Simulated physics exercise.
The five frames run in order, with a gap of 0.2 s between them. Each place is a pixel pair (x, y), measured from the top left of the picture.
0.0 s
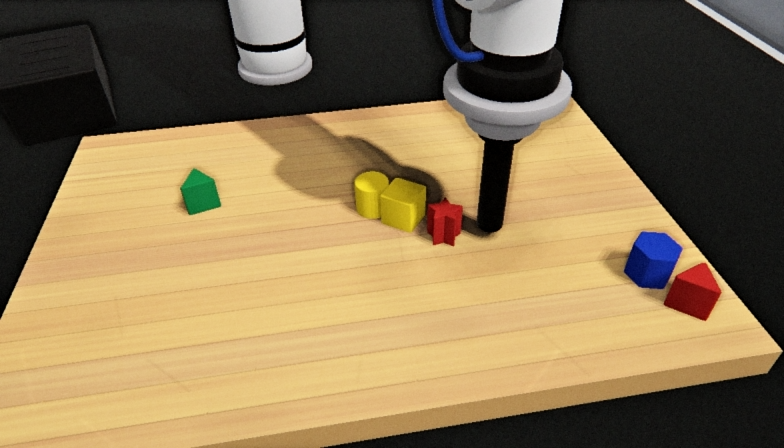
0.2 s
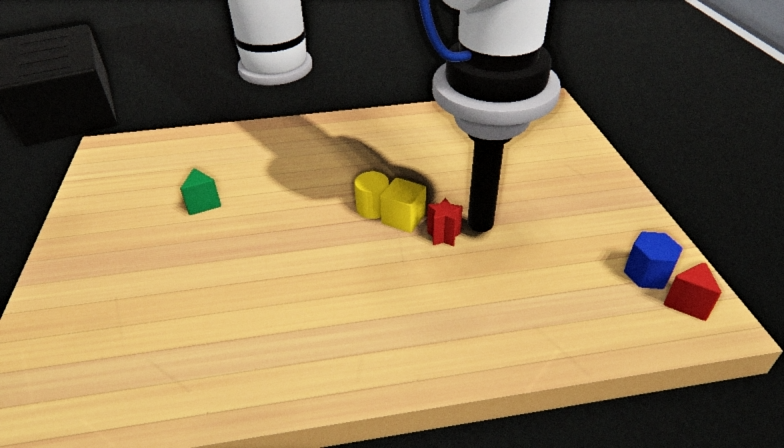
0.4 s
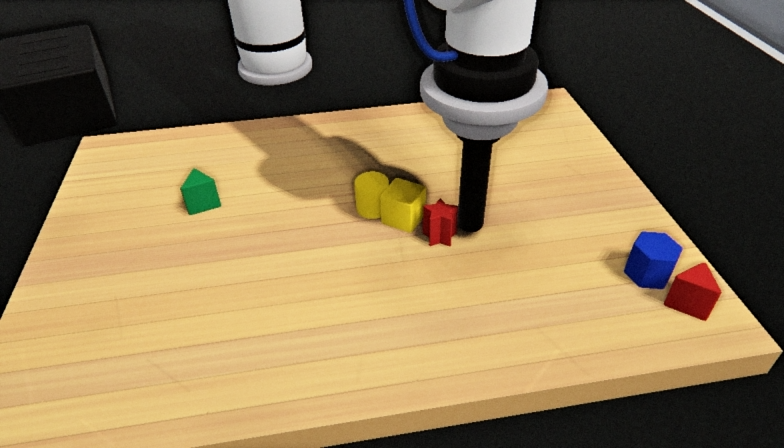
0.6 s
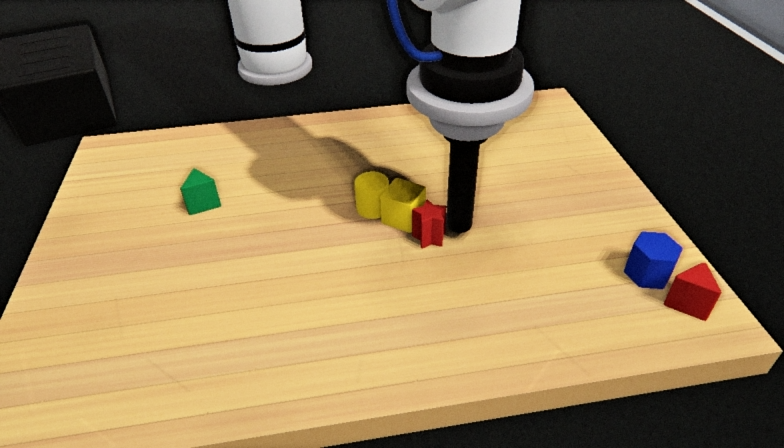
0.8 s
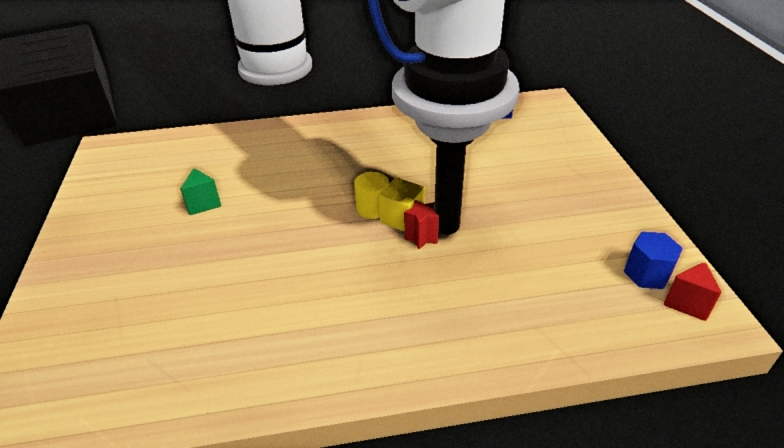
The robot's black stick moves left and pushes the red star-shaped block against the yellow blocks.
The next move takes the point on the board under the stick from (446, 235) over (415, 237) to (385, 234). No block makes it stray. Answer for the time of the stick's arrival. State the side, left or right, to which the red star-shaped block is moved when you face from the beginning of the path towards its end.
Pushed left.
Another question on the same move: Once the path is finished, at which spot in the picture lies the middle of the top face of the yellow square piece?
Its top middle is near (380, 187).
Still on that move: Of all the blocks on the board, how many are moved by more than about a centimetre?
It will shift three or more blocks.
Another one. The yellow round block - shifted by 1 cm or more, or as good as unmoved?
Moved off its spot.
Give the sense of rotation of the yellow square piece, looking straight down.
The twist is clockwise.
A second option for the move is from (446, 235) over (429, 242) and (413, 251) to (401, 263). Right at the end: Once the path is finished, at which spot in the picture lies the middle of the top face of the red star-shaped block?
My best guess is (381, 222).
What follows on the original path. Halfway along, stick (415, 229); yellow round block (365, 175); yellow square piece (391, 191), turned 40° clockwise; red star-shaped block (391, 215), turned 15° anticlockwise.
At the end, stick (384, 226); yellow round block (360, 169); yellow square piece (380, 187), turned 50° clockwise; red star-shaped block (365, 218), turned 40° anticlockwise.
